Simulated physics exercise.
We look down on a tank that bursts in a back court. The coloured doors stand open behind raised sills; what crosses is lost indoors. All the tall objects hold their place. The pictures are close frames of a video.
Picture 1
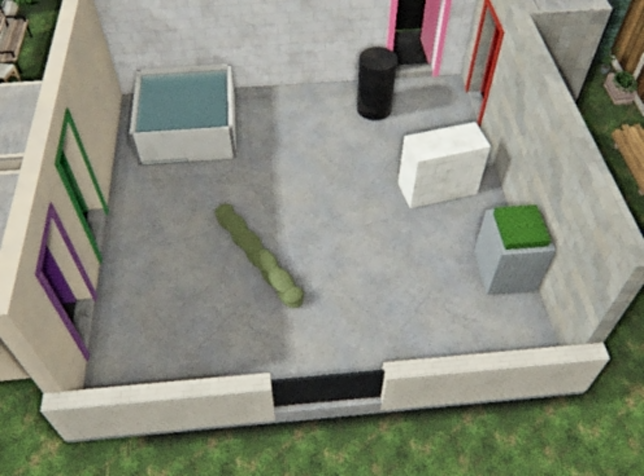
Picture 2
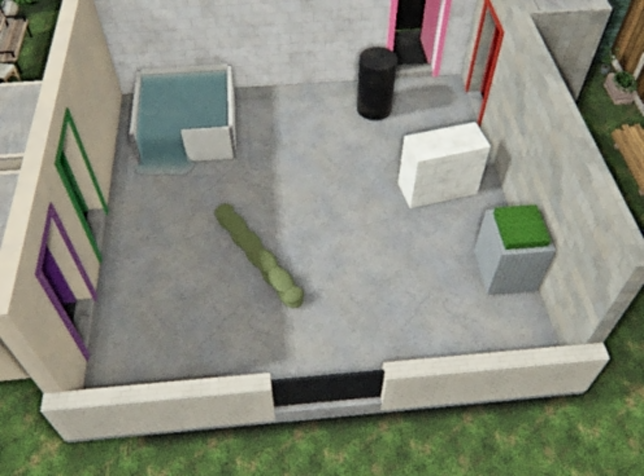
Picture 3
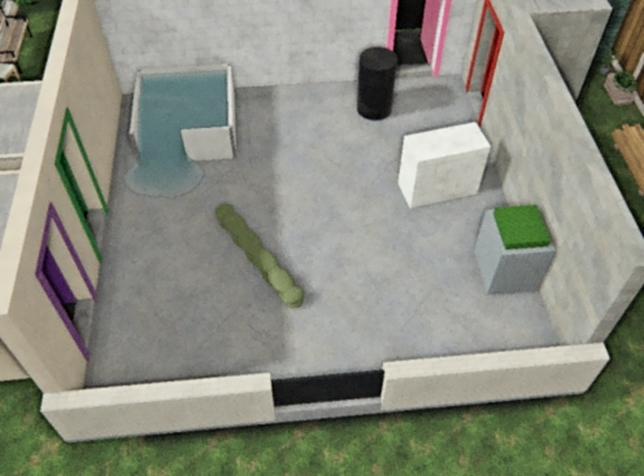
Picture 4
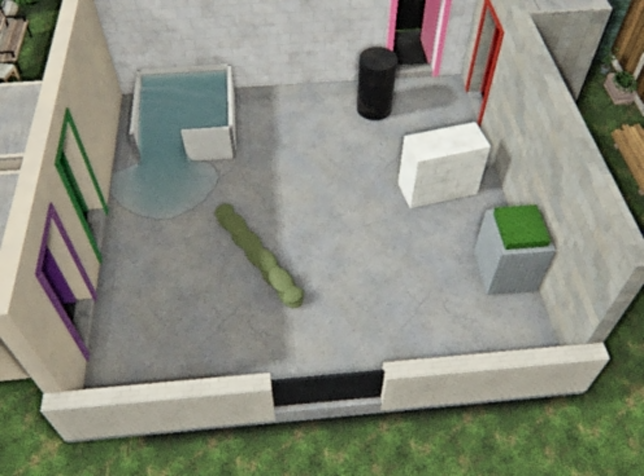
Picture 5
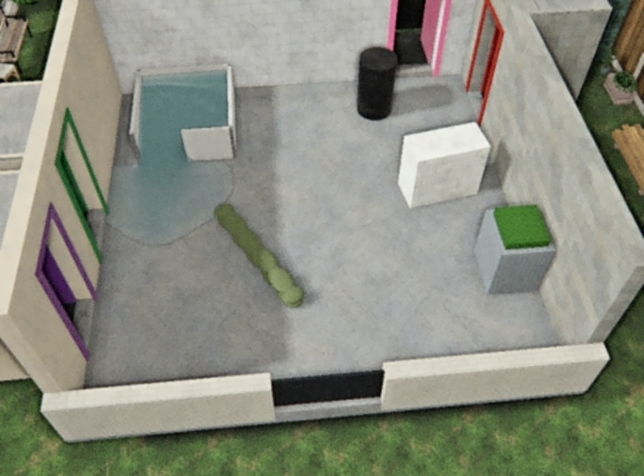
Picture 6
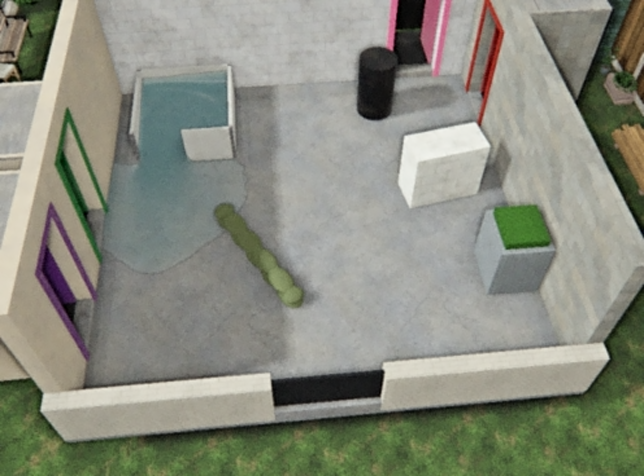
Water pours from a gap in the tank and spreads across the grey court floor.
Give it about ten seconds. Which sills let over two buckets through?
One by one: The purple door admits no more than that; the red door admits no more than that; the green door admits no more than that; the pink door admits no more than that.
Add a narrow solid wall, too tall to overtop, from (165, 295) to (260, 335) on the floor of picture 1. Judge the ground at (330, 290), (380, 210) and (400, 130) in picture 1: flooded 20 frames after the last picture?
One after the other: Dry, free of water, no water.
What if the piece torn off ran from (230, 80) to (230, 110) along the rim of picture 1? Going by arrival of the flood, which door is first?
It is the pink door.
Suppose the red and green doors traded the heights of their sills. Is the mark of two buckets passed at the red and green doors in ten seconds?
One by one: Red door keeps below it, green door floods.
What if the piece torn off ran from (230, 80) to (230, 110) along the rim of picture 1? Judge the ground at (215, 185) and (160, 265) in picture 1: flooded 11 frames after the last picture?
One after the other: No water, clear.
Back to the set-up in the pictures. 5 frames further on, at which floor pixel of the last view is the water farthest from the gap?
Around (123, 386).
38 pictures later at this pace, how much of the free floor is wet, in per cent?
Roughly 55 per cent.
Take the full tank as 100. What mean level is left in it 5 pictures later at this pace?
Close to 66 %.
A moment on, water covers 20 % of the floor; the purple door wet at the sill, nothing in, the red door not reached, the green door wet at the sill, nothing in, the pink door not reached.
Next, water covers 30 % of the floor; the purple door wet at the sill, nothing in, the red door not reached, the green door wet at the sill, nothing in, the pink door not reached.
Then, water covers 35 % of the floor; the purple door wet at the sill, nothing in, the red door not reached, the green door wet at the sill, nothing in, the pink door not reached.
Later, water covers 55 % of the floor; the purple door under two buckets in, the red door not reached, the green door wet at the sill, nothing in, the pink door not reached.
In the end, water covers 70 % of the floor; the purple door under two buckets in, the red door wet at the sill, nothing in, the green door wet at the sill, nothing in, the pink door not reached.
